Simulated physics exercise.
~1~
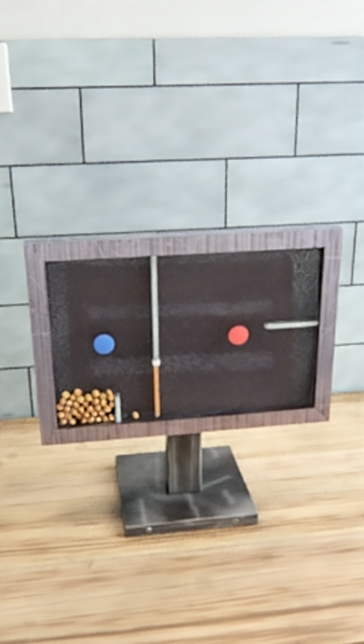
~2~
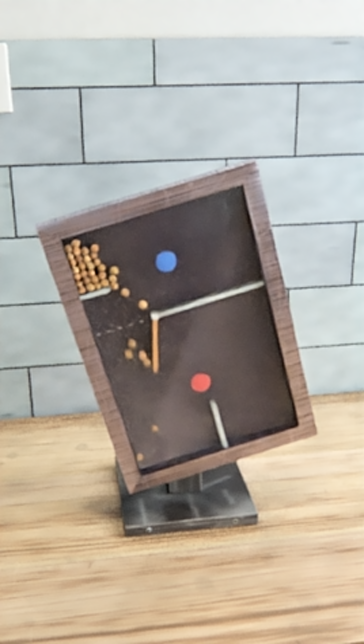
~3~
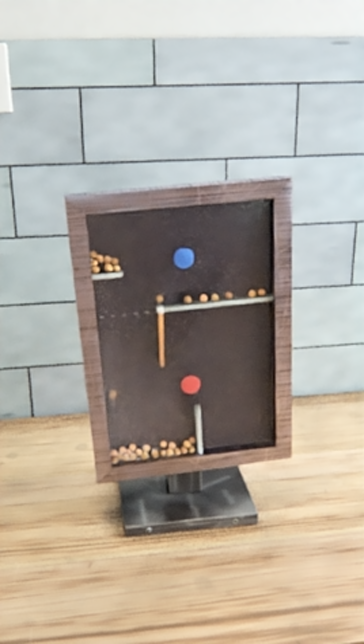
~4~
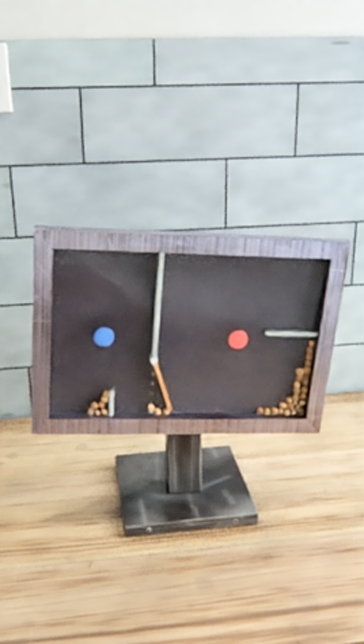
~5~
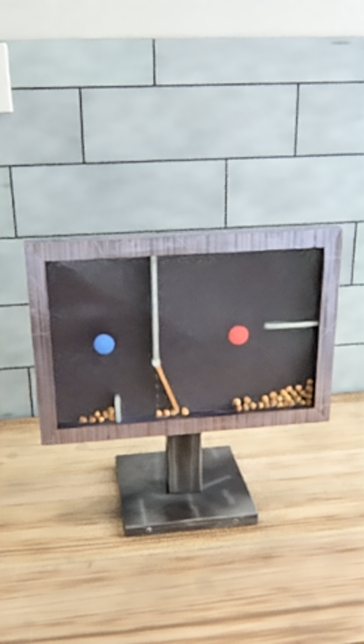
A shallow wooden-framed box with a dark interior stands on a dark metal base on a wooden counter, seen from the front against grey-blue tiles. A grey divider with an orange flap at its foot separates the blue-dot side on the left from the red-dot side on the right, and golden-brown beads are heaped at the lower left. The box turns clockwise until upright, the flap swings open, and beads spill down past it to the red side. It then swings back level, leaving most beads spread at the lower right, a few at left, and the flap slanting ajar.
